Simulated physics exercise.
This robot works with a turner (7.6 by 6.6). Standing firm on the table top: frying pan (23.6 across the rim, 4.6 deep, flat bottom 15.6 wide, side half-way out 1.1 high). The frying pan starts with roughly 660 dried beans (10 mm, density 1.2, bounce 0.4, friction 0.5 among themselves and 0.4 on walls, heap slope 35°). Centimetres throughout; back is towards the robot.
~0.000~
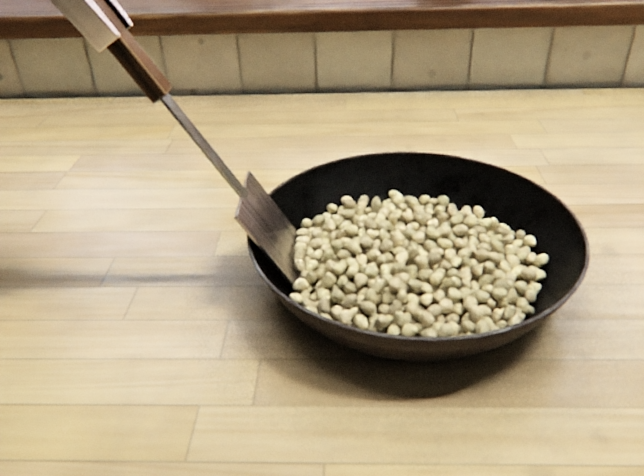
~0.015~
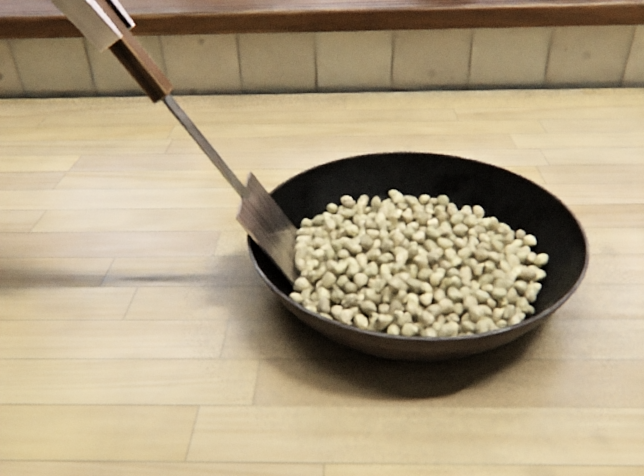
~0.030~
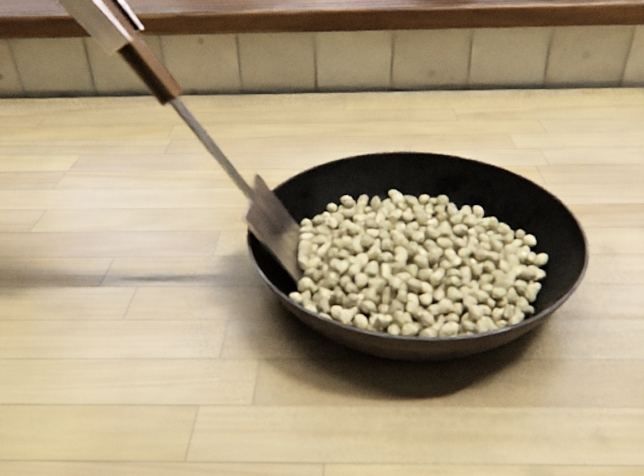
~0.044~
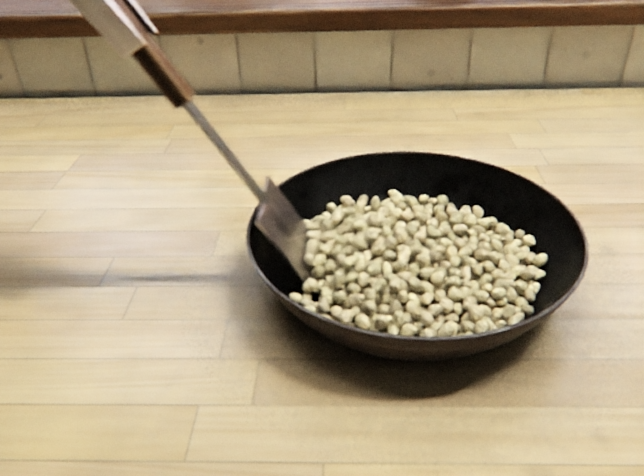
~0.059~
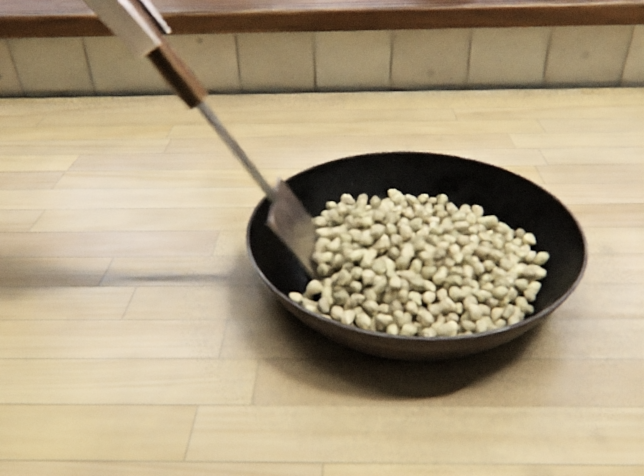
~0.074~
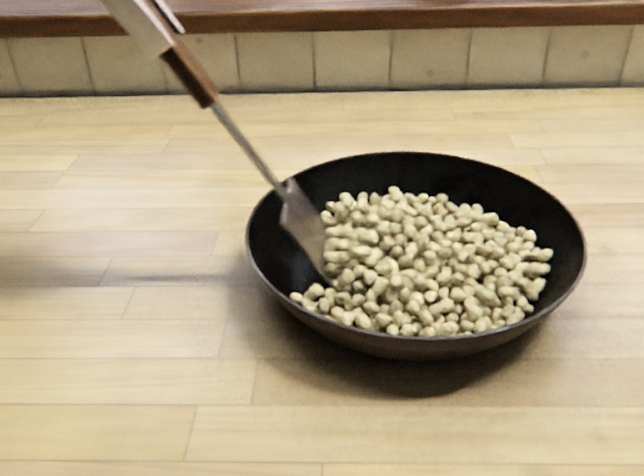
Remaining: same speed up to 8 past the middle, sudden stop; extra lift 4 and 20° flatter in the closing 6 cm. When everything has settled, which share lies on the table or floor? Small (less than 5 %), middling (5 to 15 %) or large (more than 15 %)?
Share on the table or floor: Middling (5 to 15 %).
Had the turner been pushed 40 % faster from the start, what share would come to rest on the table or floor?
In that case some 15 per cent.
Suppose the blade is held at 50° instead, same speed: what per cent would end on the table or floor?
It would be near 10 per cent.
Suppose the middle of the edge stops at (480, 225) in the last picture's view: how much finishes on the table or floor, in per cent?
About 0 per cent.
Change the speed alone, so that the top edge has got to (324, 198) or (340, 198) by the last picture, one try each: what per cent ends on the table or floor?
Some 20 and 25 per cent.
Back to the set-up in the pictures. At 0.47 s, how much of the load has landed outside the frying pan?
About 8 per cent.
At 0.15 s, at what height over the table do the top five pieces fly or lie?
About 4 cm.
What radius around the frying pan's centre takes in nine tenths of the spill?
Some 25 cm.
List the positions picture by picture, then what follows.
In the first picture, the turner top edge at (242, 193), sloping 59°; upper third of the load around (403, 251), from x 295 to 540, top at y 195; 660 in the frying pan.
In the second picture, the turner top edge at (243, 193), sloping 59°; upper third of the load around (403, 251), from x 295 to 540, top at y 195.
In the third picture, the turner top edge at (251, 195), sloping 59°; upper third of the load around (403, 251), from x 295 to 540, top at y 195.
In the fourth picture, the turner top edge at (262, 198), sloping 59°; upper third of the load around (398, 250), from x 295 to 540, top at y 195.
In the fifth picture, the turner top edge at (274, 199), sloping 59°; upper third of the load around (401, 248), from x 295 to 540, top at y 195.
In the sixth picture, the turner top edge at (286, 198), sloping 59°; upper third of the load around (407, 245), from x 295 to 545, top at y 190; 660 in the frying pan.
After 0.15 s, sloping 59°, highest piece 4 above the table; 660 in the frying pan.
After 0.23 s, sloping 51°, highest piece 6 above the table; 660 in the frying pan.
After 0.47 s, sloping 39°, highest piece 6 above the table; 598 in the frying pan, 56 on the table or floor, 6 on the blade or in flight.
After 1.52 s, sloping 39°, highest piece 5 above the table; 598 in the frying pan, 62 on the table or floor.
In the end, 598 in the frying pan, 62 on the table or floor. That is 9 % on the table or floor.
